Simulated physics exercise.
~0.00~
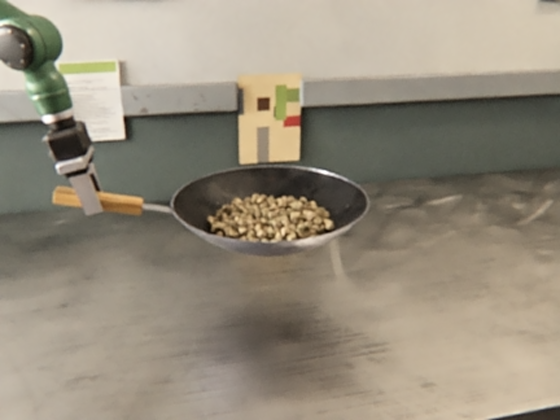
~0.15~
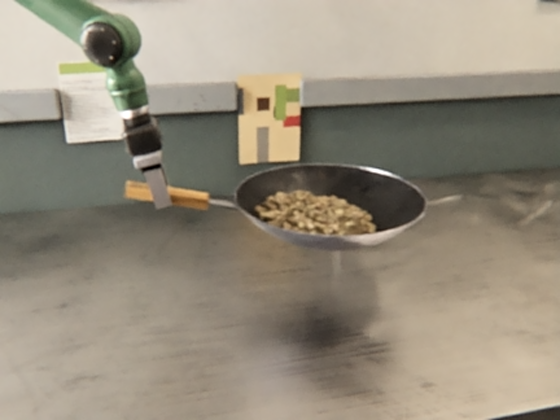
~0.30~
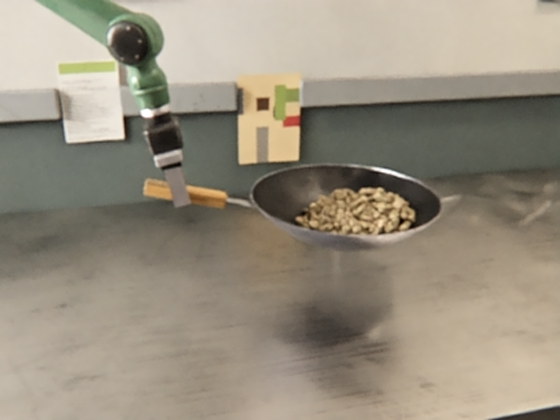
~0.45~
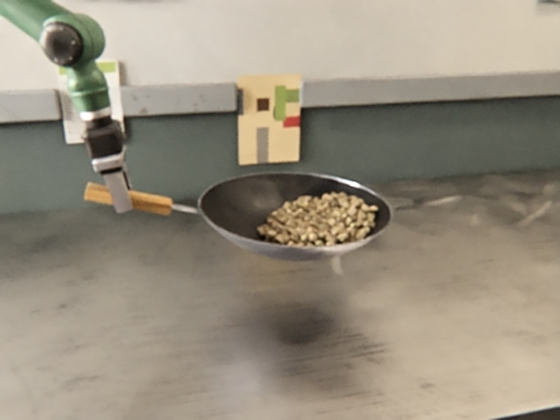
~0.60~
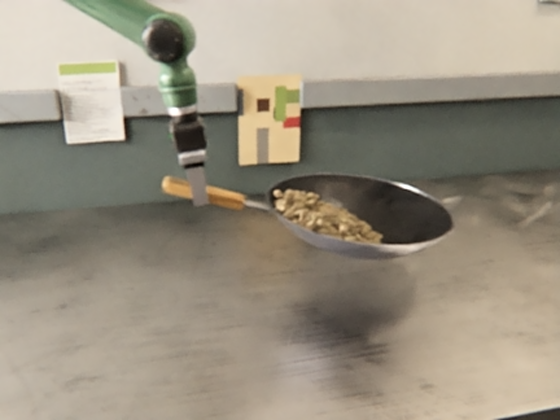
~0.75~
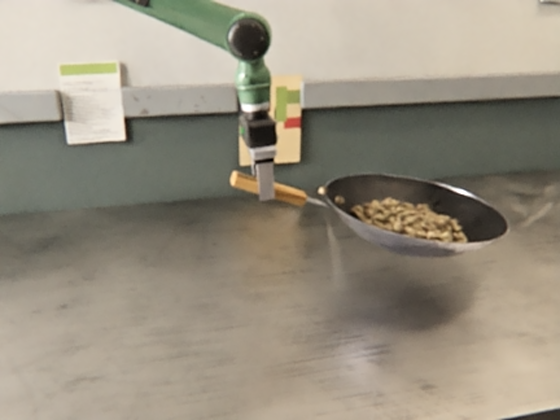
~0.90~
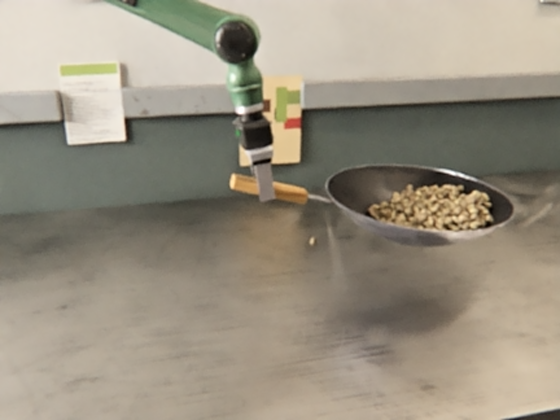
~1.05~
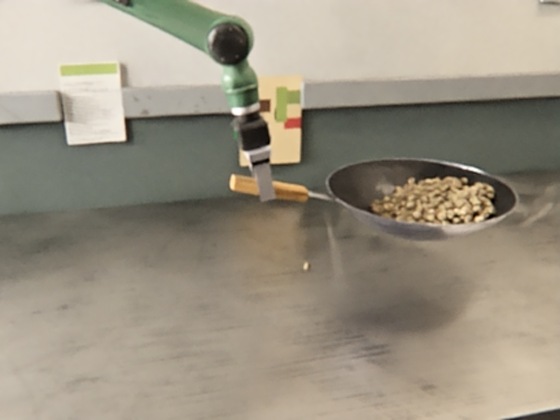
At a grey counter, a green robot arm holds a wok of small pebbles by its wooden handle, moving it right, back left, then farther right as the pebbles shift inside; one pebble drops toward the counter while the rest remain in the wok.
